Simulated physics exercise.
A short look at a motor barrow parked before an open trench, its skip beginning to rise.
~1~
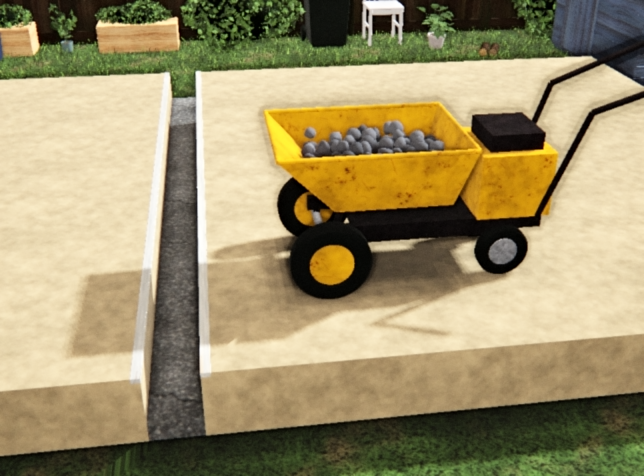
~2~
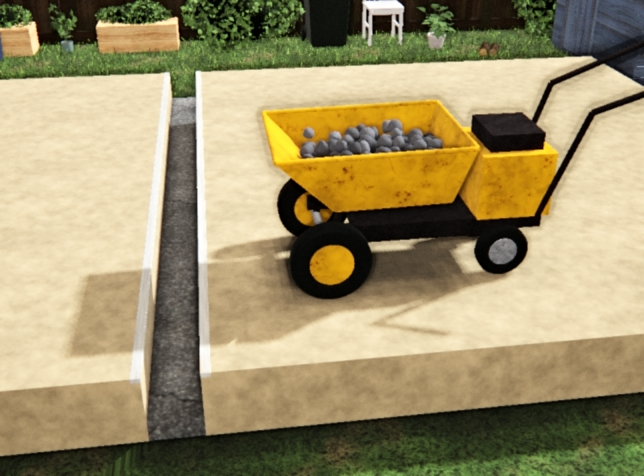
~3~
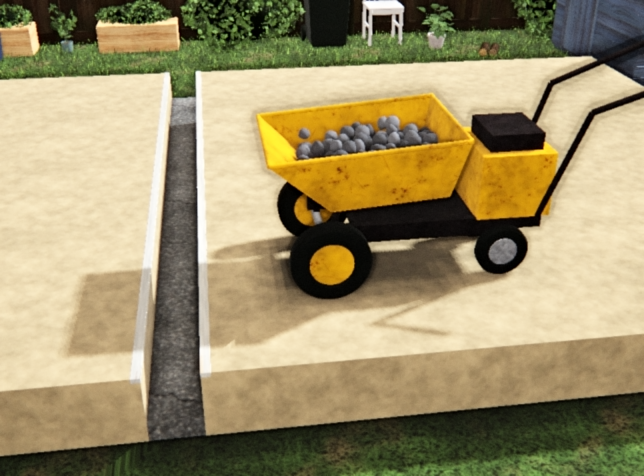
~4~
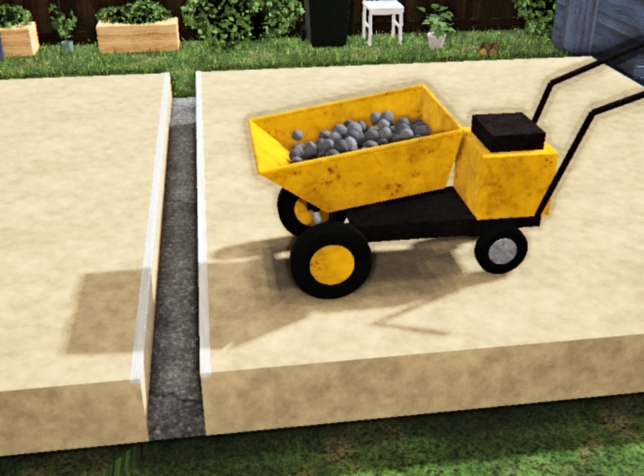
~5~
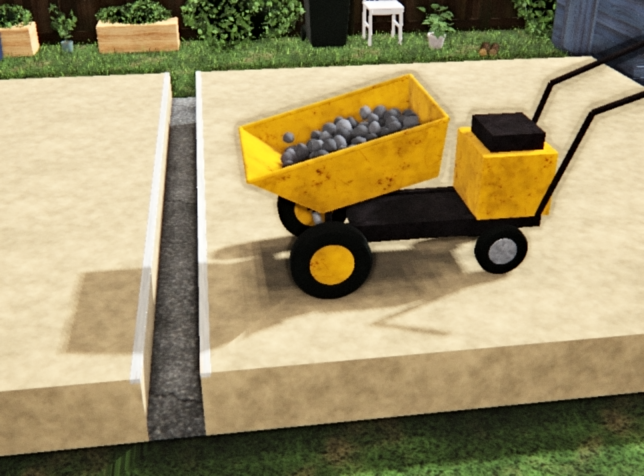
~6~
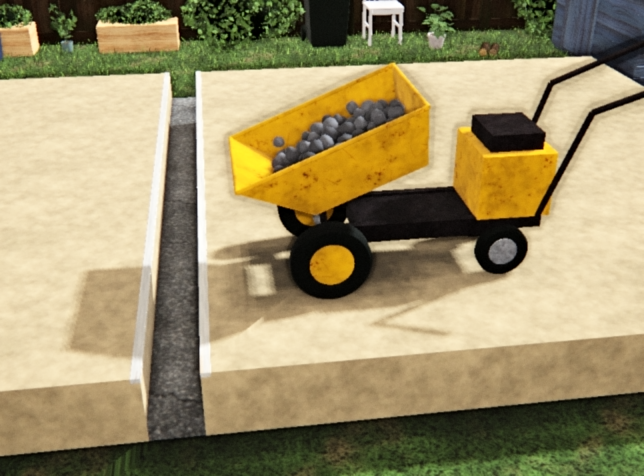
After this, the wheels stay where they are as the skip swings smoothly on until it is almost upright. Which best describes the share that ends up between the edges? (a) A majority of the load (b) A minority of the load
a, A majority of the load.
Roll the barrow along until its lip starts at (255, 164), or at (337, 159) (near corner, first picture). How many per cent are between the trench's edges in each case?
About 80 per cent for the first spot and about 40 per cent for the second.
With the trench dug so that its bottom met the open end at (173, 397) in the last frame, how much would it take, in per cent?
Estimated share: Approx. 60 per cent.
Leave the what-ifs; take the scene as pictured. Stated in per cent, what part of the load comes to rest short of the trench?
5 percent.
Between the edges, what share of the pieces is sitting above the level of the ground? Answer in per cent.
Estimate: Close to 10 in a hundred.
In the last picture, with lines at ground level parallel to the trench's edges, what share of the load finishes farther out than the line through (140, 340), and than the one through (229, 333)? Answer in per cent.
Near 10 % and near 100 %, in that order.
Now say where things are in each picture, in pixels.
The first frame shows lip of the skip (278, 163), level; top of the load (387, 145), round cobbles; first edge of the trench (204, 334); far edge (139, 339), the trench under half as wide as the skip, and about as deep as wide.
The second frame shows lip of the skip (276, 164), tipped barely; top of the load (395, 152).
The third frame shows lip of the skip (270, 167), tipped barely; top of the load (394, 138).
The fourth frame shows lip of the skip (260, 173), tipped a little; top of the load (395, 140).
The fifth frame shows lip of the skip (249, 182), tipped clearly; top of the load (385, 133).
The sixth frame shows lip of the skip (237, 193), tipped clearly; top of the load (394, 129); first edge of the trench (204, 334); far edge (139, 339).
Just after the last frame, skip tipped steeply; every one in the skip.
A moment on, skip tipped right over; roughly half in the skip; just a few short of the trench; roughly half in or heaped over the trench.
Further on, skip tipped right over; about a tenth in the skip; about a tenth short of the trench; the larger part in or heaped over the trench; about a tenth beyond it.
When it is over, skip tipped right over; about a tenth in the skip; just a few short of the trench; the larger part in or heaped over the trench; about a tenth beyond it.
